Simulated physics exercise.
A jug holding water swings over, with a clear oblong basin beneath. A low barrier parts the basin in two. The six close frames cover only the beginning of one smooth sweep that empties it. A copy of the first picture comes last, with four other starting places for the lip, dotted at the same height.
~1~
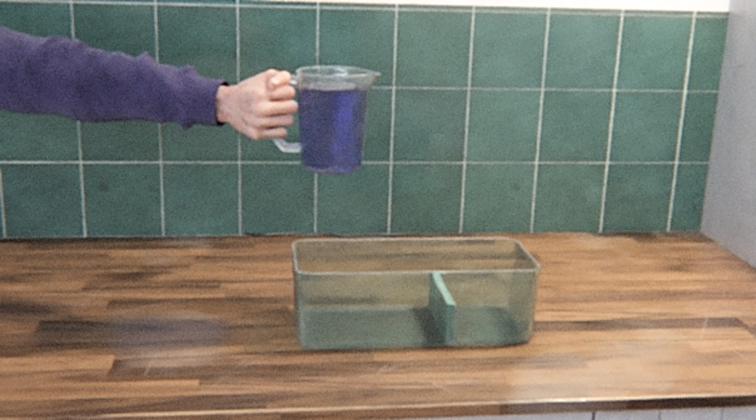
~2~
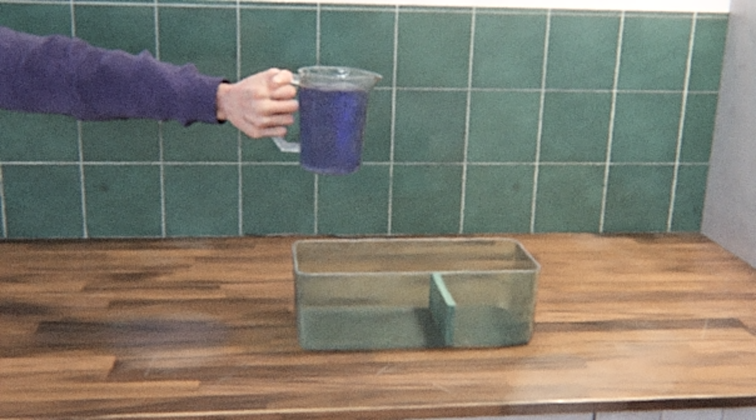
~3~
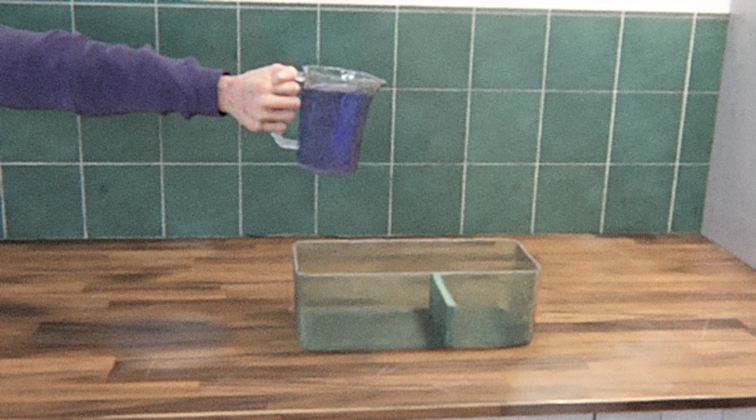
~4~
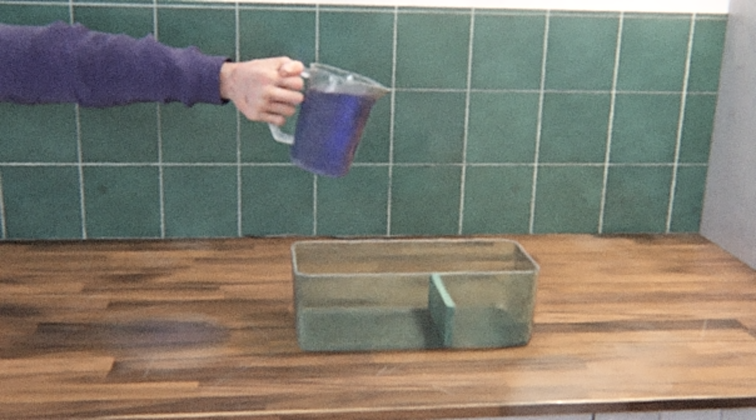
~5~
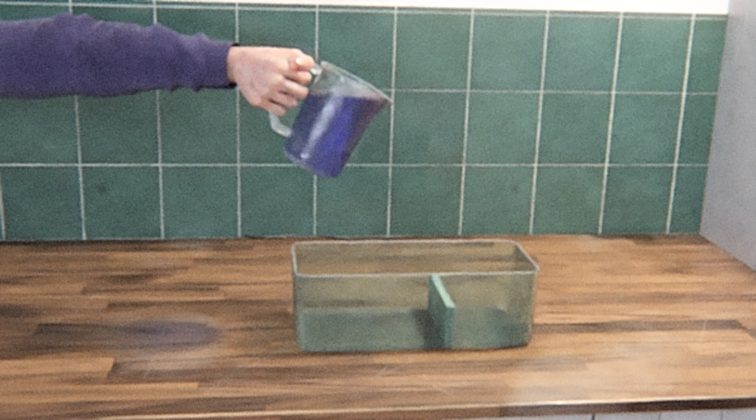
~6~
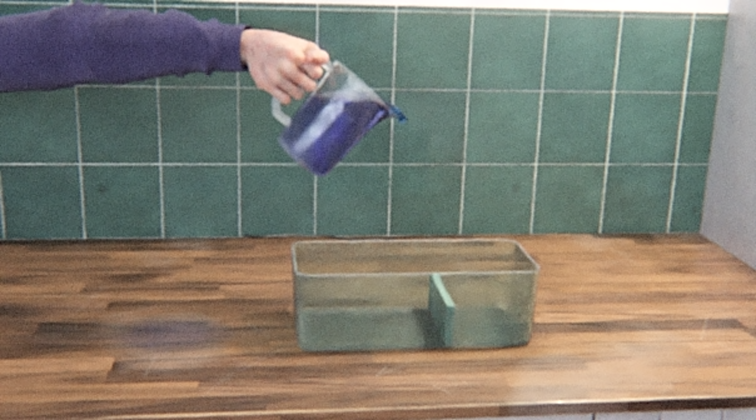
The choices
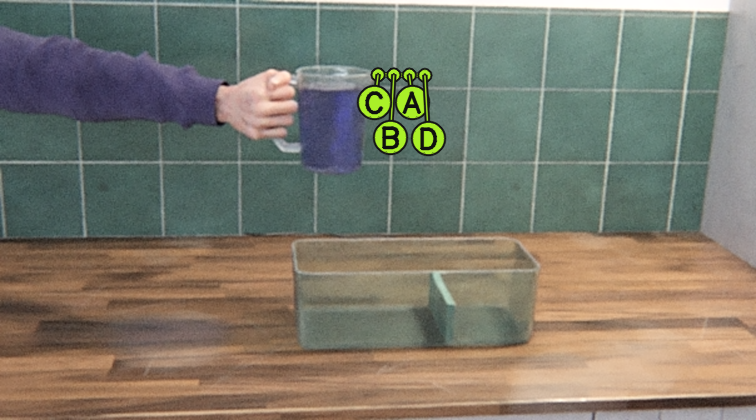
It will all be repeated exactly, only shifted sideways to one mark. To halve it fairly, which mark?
Use place B.
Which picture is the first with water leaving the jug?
Picture 6.
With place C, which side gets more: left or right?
The left side.
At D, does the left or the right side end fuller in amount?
The right one.
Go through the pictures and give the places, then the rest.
Upright, lip at (379, 74); basin from (297, 346) to (531, 341); top of the wall at (442, 286); nothing has left yet, in the first frame.
Upright, lip at (381, 77); nothing has left yet, in the second frame.
Tipped about 7°, lip at (385, 82); nothing has left yet, in the third frame.
Tipped about 16°, lip at (389, 90); nothing has left yet, in the fourth frame.
Tipped about 27°, lip at (393, 102); nothing has left yet, in the fifth frame.
Tipped about 40°, lip at (396, 116); water is over the lip, down to (401, 120), in the sixth frame.
On the marked copy, A at (409, 75); B at (393, 74); C at (378, 74); D at (424, 75).
With A, about 20 % ends left of the wall and 78 % right of it; 3 % is lost outside.
With B, about 49 % ends left of the wall and 49 % right of it.
With C, about 77 % ends left of the wall and 15 % right of it; 8 % is lost outside.
With D, about 7 % ends left of the wall and 89 % right of it; 4 % is lost outside.
